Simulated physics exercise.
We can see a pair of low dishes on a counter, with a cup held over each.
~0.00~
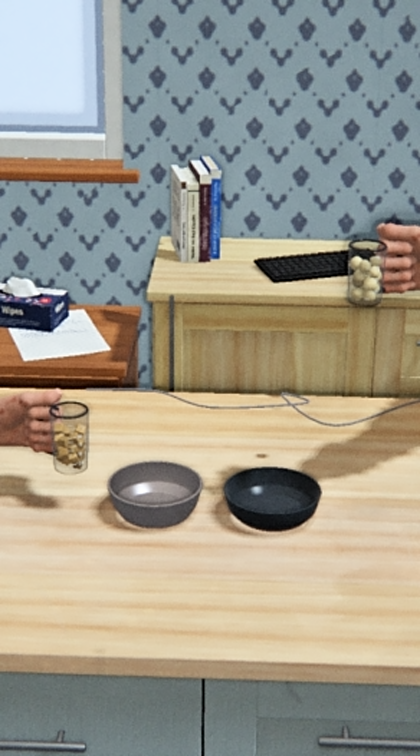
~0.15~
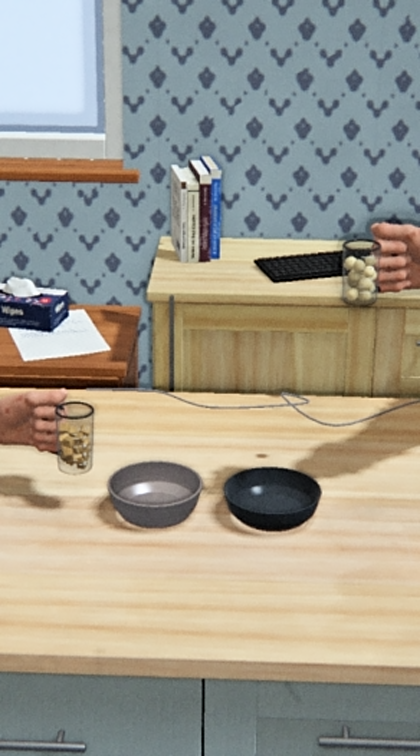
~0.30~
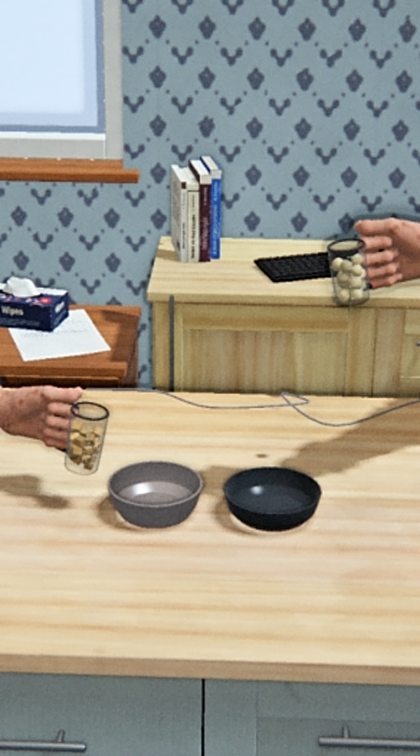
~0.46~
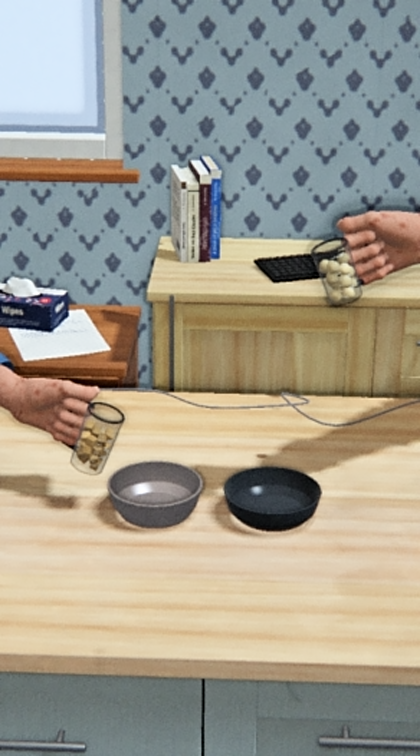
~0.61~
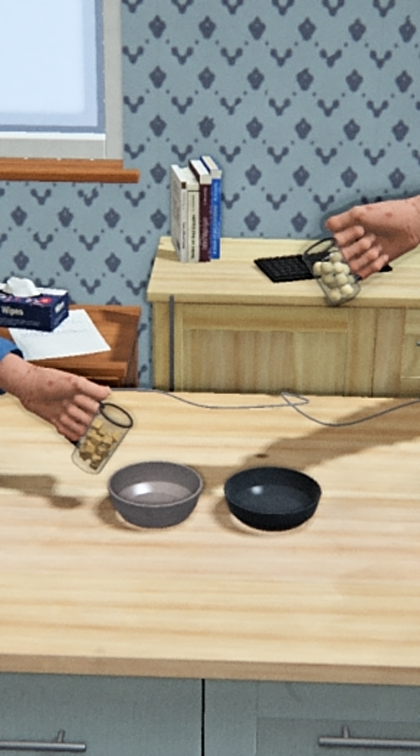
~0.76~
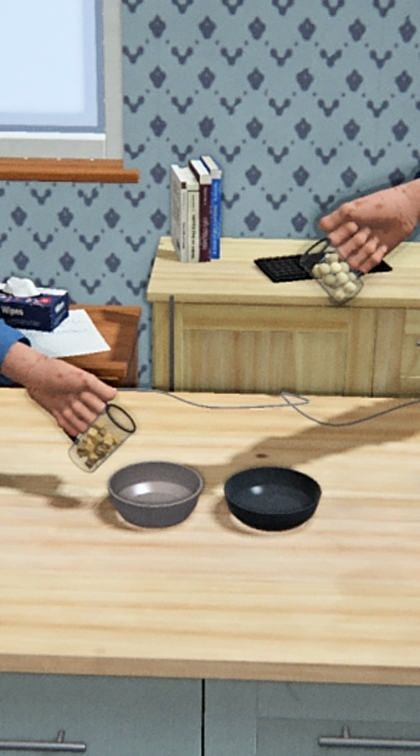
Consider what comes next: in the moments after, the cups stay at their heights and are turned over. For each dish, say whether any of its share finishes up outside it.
As I see it, left dish retains it entirely; right lets bits escape.
Around 1.06 s, left, all still in the cup; right, all still in the cup.
Around 1.44 s, left, all still in the cup; right, all still in the cup.
Around 1.85 s, left, nearly all still in the cup, a small part in the dish, a small part in the air; right, about two thirds still in the cup, about a third in the air.
Finally (3.1 s), left, all in the dish, none outside the dish; right, about two thirds in the dish, about a third outside the dish.
